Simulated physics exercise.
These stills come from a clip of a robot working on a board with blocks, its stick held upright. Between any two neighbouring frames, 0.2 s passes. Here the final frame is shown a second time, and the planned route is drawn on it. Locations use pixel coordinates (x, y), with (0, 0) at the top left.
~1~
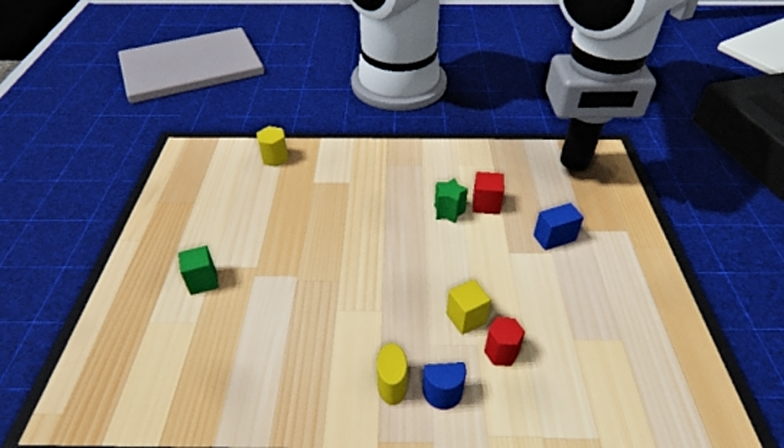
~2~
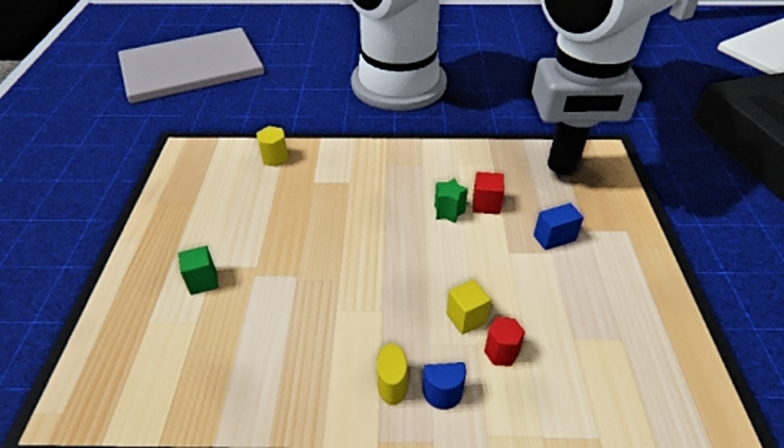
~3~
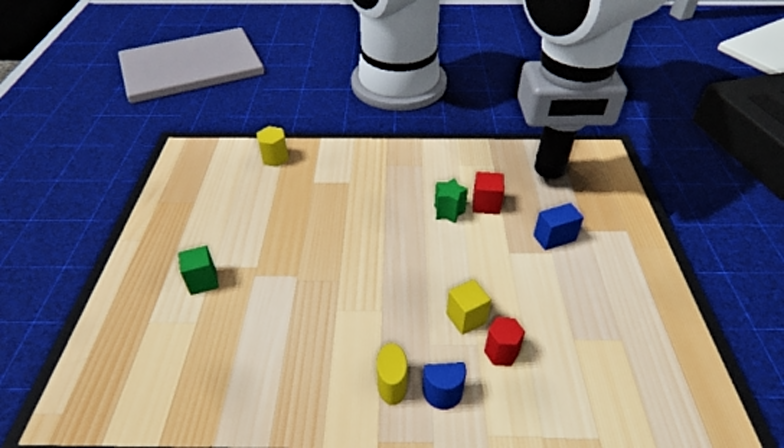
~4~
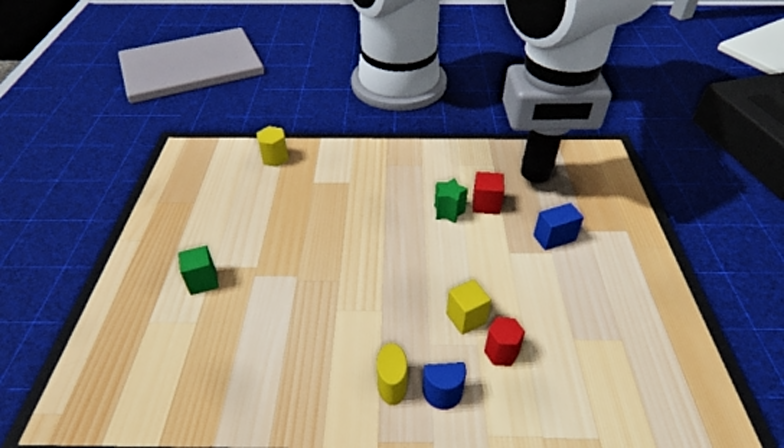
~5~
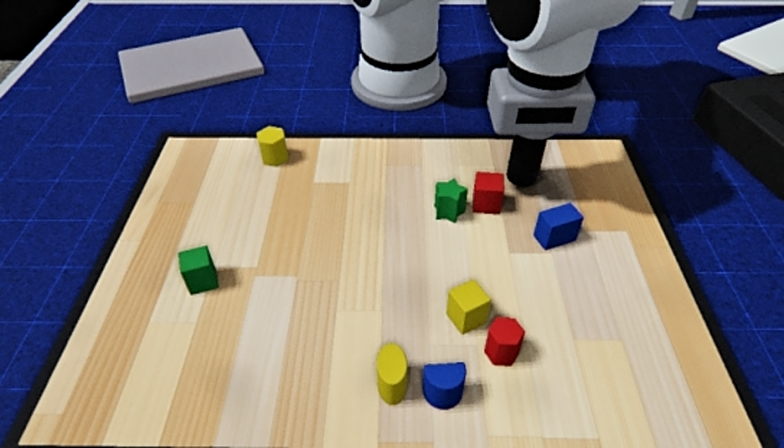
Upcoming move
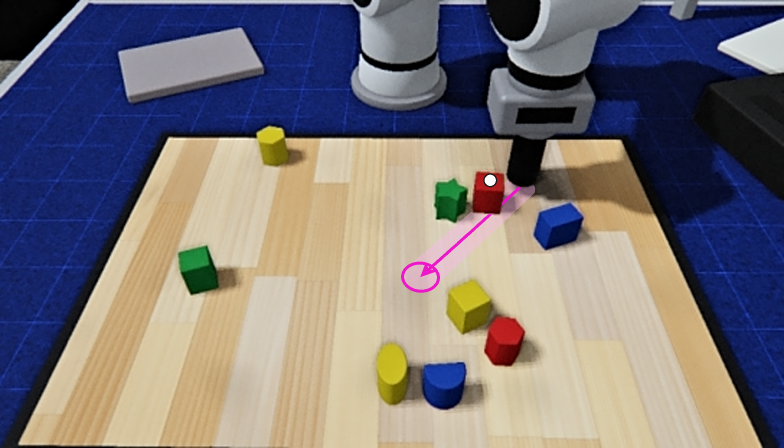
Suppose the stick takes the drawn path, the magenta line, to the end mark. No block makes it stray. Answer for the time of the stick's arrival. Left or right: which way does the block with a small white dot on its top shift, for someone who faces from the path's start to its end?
My answer: Right.
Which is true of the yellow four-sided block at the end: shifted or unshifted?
Here's my answer: The yellow four-sided block remains in position.
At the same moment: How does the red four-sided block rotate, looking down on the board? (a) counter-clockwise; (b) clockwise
It's b.
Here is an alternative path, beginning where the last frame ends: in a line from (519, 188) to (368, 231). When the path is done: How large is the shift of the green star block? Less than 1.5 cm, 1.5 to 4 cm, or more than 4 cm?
The answer is over 4 cm.
Drawn move, from (519, 188) to (421, 277); the dot is on the red four-sided block.
On the path given first. One third of the way, stick (491, 205); green star block (436, 192), turned 55° clockwise; red four-sided block (463, 202).
Two thirds of the way, stick (458, 235); green star block (426, 194), turned 100° clockwise; red four-sided block (422, 219), turned 55° clockwise.
At the end, stick (421, 267); green star block (426, 194), turned 100° clockwise; yellow four-sided block still; red four-sided block (408, 226), turned 125° clockwise.
